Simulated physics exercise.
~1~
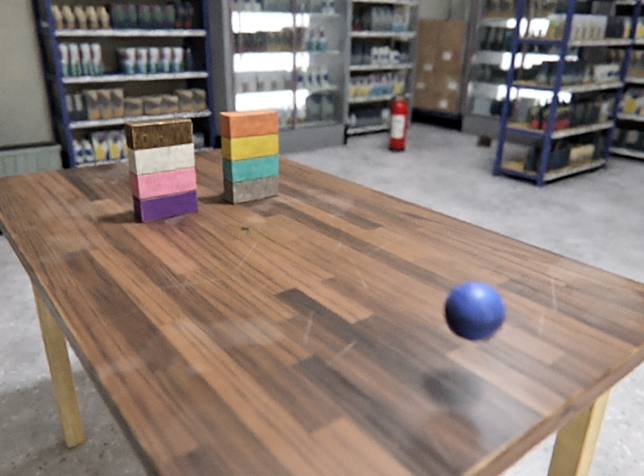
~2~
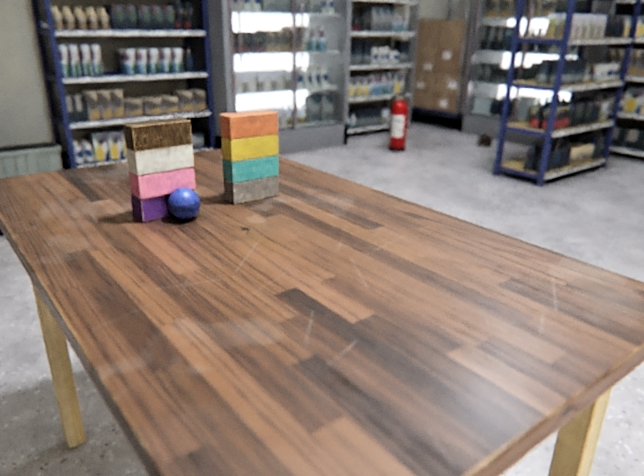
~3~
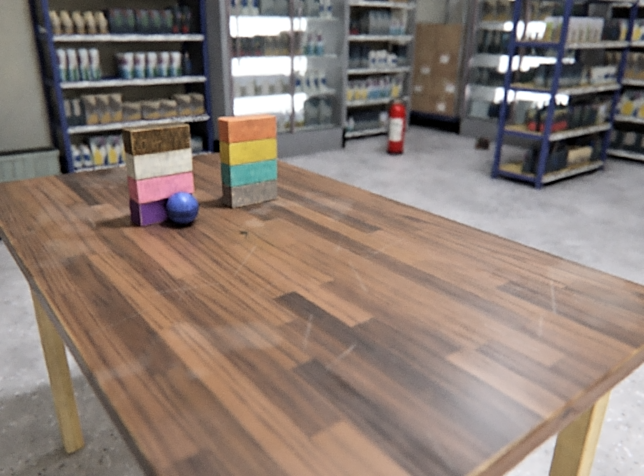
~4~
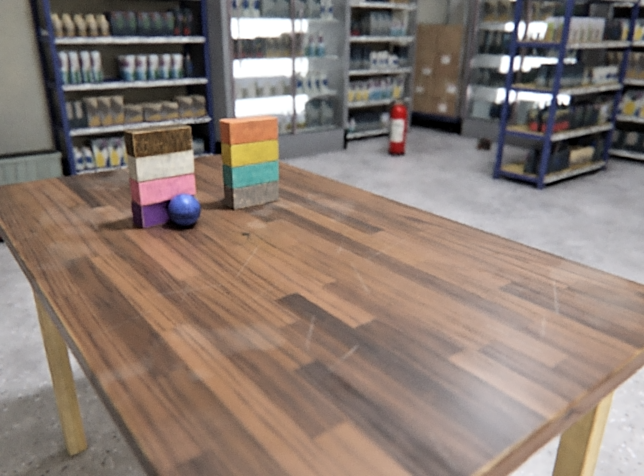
A blue ball hangs in the air over the right side of a wood-patterned table, seen from slightly above in a room lined with stocked shelves, with a red fire extinguisher behind. Two stacks of blocks stand toward the far left, one black, white, pink and purple from top to bottom, the other orange, yellow, turquoise and grey. The ball travels left across the table and arrives at the foot of the nearer stack. It settles there beside the purple block. Both stacks remain standing, with every block still in place.
